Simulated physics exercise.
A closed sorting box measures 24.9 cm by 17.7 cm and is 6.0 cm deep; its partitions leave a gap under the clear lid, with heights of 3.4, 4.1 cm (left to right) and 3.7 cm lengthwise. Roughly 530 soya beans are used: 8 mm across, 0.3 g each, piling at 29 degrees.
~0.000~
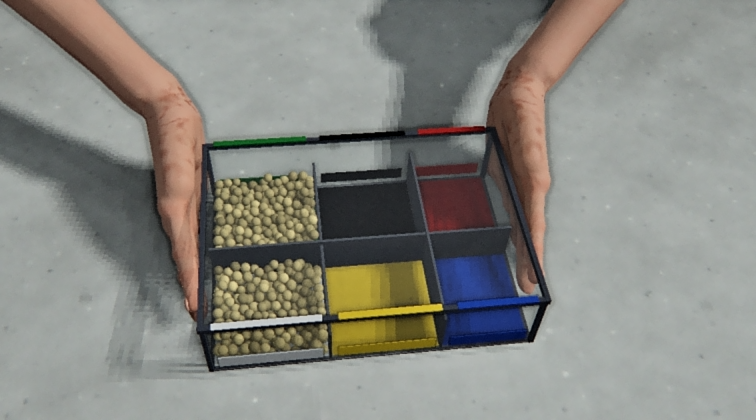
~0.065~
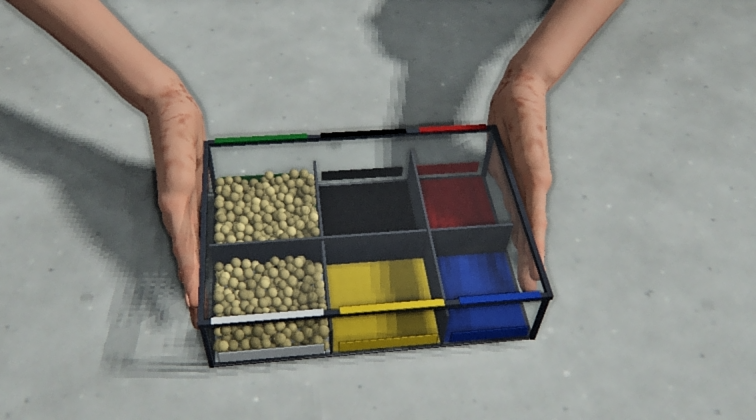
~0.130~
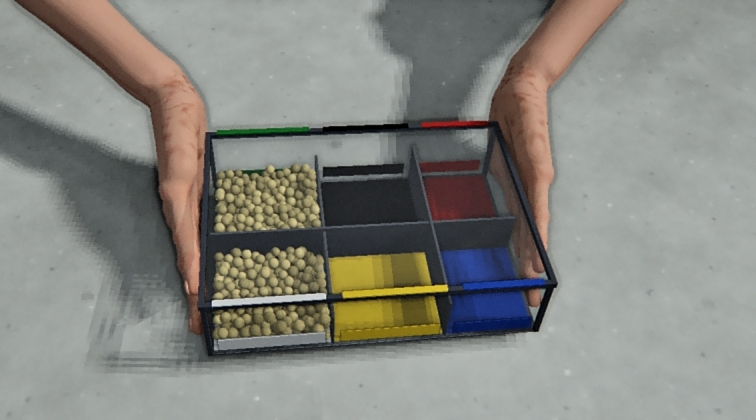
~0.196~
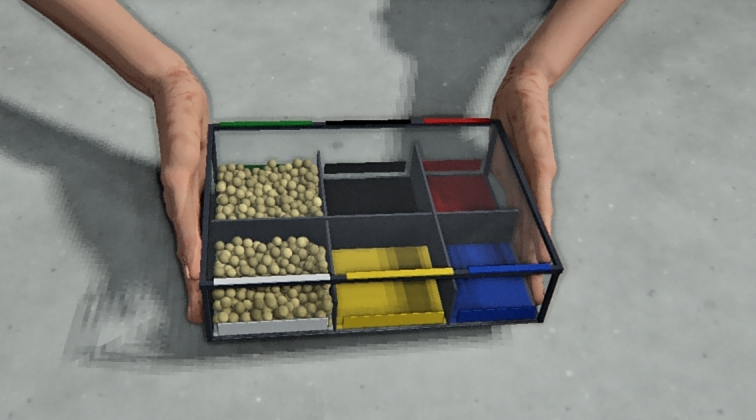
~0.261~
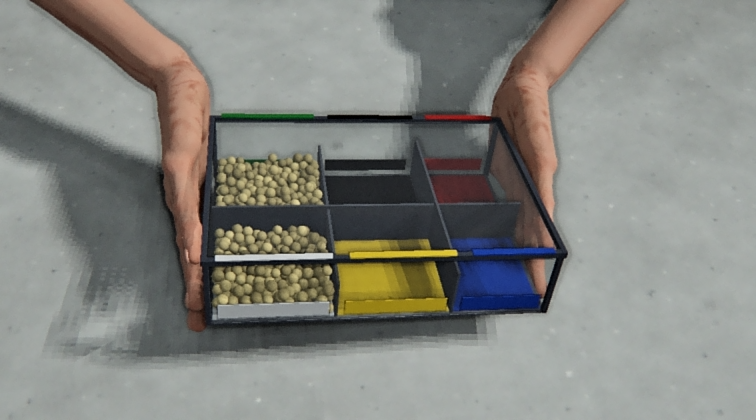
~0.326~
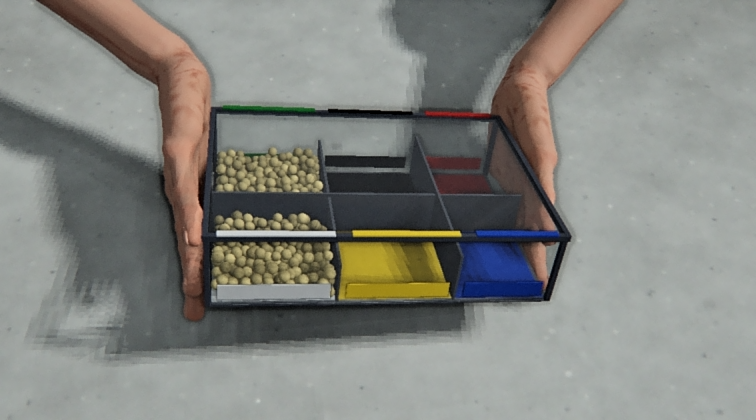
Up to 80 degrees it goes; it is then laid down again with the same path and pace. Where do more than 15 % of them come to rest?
My prediction: Red compartment: It'll probably finish at or short of fifteen percent of the pieces. Blue compartment: It'll probably finish at or short of fifteen percent of the pieces. Green compartment: It'll probably finish past fifteen percent of the pieces. Yellow compartment: It'll probably finish at or short of fifteen percent of the pieces. White compartment: It'll probably finish past fifteen percent of the pieces. Black compartment: It'll probably finish past fifteen percent of the pieces.
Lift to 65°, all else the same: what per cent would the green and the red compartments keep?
Green 55 %, red 0 %.
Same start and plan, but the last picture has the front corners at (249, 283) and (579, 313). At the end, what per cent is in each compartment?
Red 0, blue 25, green 20, yellow 30, white 20, black 5.
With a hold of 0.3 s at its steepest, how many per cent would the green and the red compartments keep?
In per cent: Green 45, red 5.
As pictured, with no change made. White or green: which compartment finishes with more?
The green one.
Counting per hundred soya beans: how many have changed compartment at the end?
Result: Roughly 25 %.
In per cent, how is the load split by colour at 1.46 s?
In per cent: Red 0; blue 0; green 55; yellow 0; white 40; black 5.
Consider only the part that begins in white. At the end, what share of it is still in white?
60 %.
After 1.46 s, tilt 80 degrees; green 55 %, white 40 %, black 5 %.
After 2.21 s, tilt 35 degrees; green 50 %, white 25 %, black 20 %.
Then, at 2.99 s, tilt 0 degrees; green 50 %, white 25 %, black 20 %.
In the end, at 3.6 s, red 5 %, blue 0 %, green 50 %, yellow 0 %, white 25 %, black 20 %.
